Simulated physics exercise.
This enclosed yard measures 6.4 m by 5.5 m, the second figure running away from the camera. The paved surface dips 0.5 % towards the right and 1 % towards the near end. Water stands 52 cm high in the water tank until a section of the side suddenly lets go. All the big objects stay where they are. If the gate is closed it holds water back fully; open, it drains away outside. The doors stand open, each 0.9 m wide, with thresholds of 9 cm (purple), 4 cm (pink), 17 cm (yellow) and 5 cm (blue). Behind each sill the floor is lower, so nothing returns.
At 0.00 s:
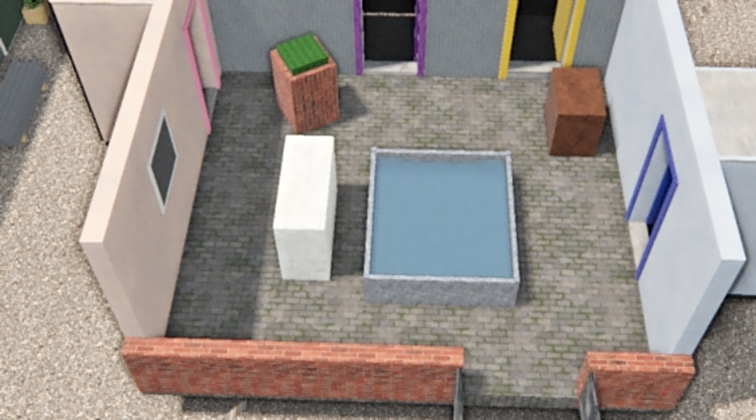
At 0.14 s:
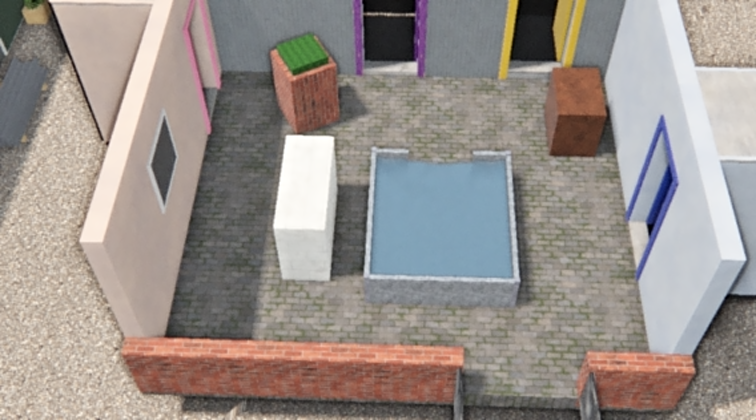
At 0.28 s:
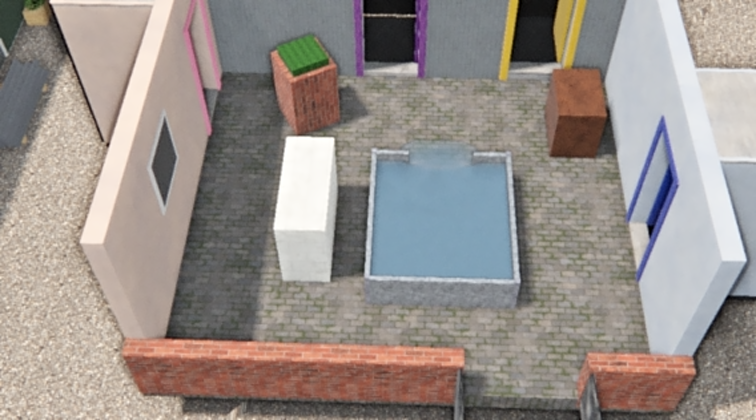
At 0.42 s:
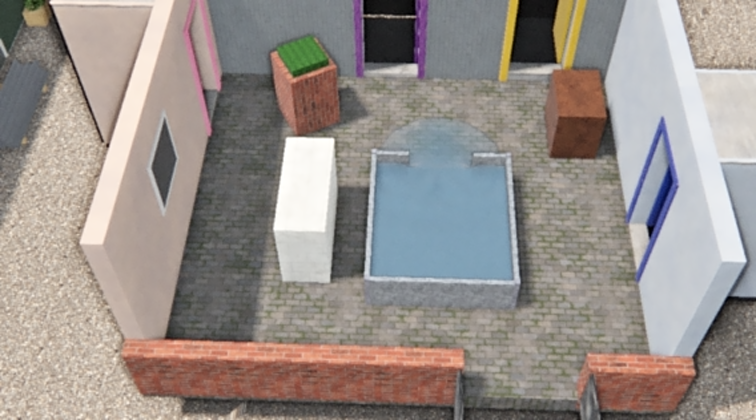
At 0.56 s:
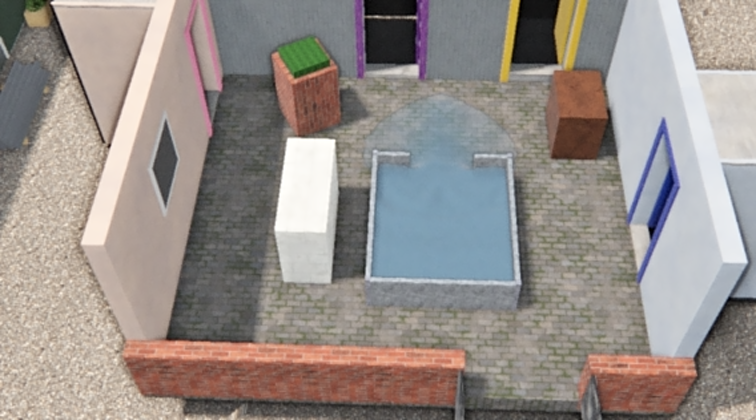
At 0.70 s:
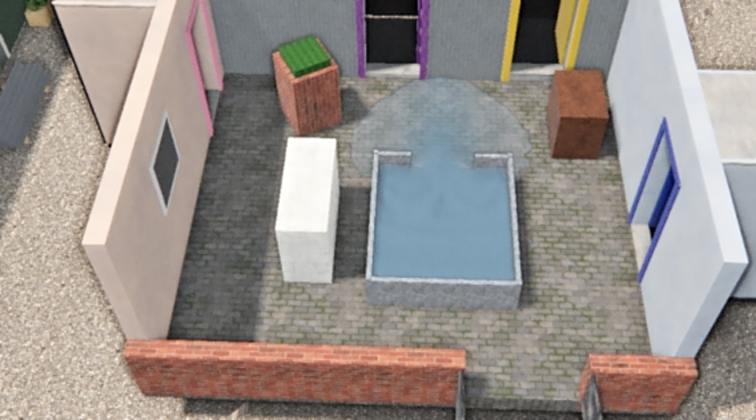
The footage shows a walled, paved yard with a water tank between a white block and a brown box; a gap opens in the tank's far side, and water pours out, spreading in a widening fan across the paving behind it.
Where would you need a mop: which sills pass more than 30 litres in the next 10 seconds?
Door by door: At the purple door it exceeds the limit; at the pink door it exceeds the limit; at the yellow door it keeps below the limit; at the blue door it keeps below the limit.
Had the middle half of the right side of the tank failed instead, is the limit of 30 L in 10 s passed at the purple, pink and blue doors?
Then: Purple under, pink not over, blue over.
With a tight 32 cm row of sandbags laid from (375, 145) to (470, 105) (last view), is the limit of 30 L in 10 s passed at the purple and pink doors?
Then: Purple under, pink not over.
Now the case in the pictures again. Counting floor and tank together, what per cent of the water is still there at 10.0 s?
About 82 per cent.
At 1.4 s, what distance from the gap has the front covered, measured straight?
Roughly 2.8 m.
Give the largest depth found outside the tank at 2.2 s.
Up to some 30 cm.
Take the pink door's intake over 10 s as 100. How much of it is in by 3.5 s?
About 15 per cent.
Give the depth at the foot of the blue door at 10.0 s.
Roughly 2.0 cm deep.
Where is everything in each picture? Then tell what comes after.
In the first picture, the water tank at (441, 215) is whole and still, 52 cm deep.
In the second picture, water pours out on the water tank's far side and has run 0.5 m, to a hidden place; typically 8 cm deep outside, 52 cm at the water tank's back.
In the third picture, the front is at (414, 145), 0.8 m from the gap on the water tank's far side; 0.8 m2 of floor is under water; 52 cm left at the back of the water tank.
In the fourth picture, water pours out on the water tank's far side and has run 1.2 m, to (433, 121); typically 6 cm deep outside, 52 cm at the water tank's back.
In the fifth picture, the front is at (445, 98), 1.8 m from the gap on the water tank's far side; 2.6 m2 of floor is under water; 52 cm left at the back of the water tank.
In the sixth picture, water pours out on the water tank's far side and has run 2.2 m, to (461, 80); typically 4 cm deep outside, 52 cm at the water tank's back.
After 1.4 s water covers 20 % of the floor and is deepest (29 cm) near (439, 173); purple door 20 cm at the sill, 11 L in, pink door not reached, yellow door 10 cm at the sill, 0 L in, blue door not reached.
After 2.2 s water covers 25 % of the floor and is deepest (30 cm) near (602, 86); purple door 21 cm at the sill, 52 L in, pink door not reached, yellow door 16 cm at the sill, 0 L in, blue door not reached.
After 3.5 s water covers 35 % of the floor and is deepest (26 cm) near (604, 94); purple door 16 cm at the sill, 106 L in, pink door 11 cm at the sill, 12 L in, yellow door 12 cm at the sill, 0 L in, blue door 3 cm at the sill, 0 L in.
After 6.0 s water covers 75 % of the floor and is deepest (17 cm) near (604, 94); purple door 11 cm at the sill, 137 L in, pink door 8 cm at the sill, 60 L in, yellow door 14 cm at the sill, 2 L in, blue door 3 cm at the sill, 0 L in.
After 10.0 s water covers 95 % of the floor and is deepest (10 cm) near (605, 102); purple door 8 cm at the sill, 142 L in, pink door 5 cm at the sill, 83 L in, yellow door 8 cm at the sill, 2 L in, blue door 2 cm at the sill, 0 L in.
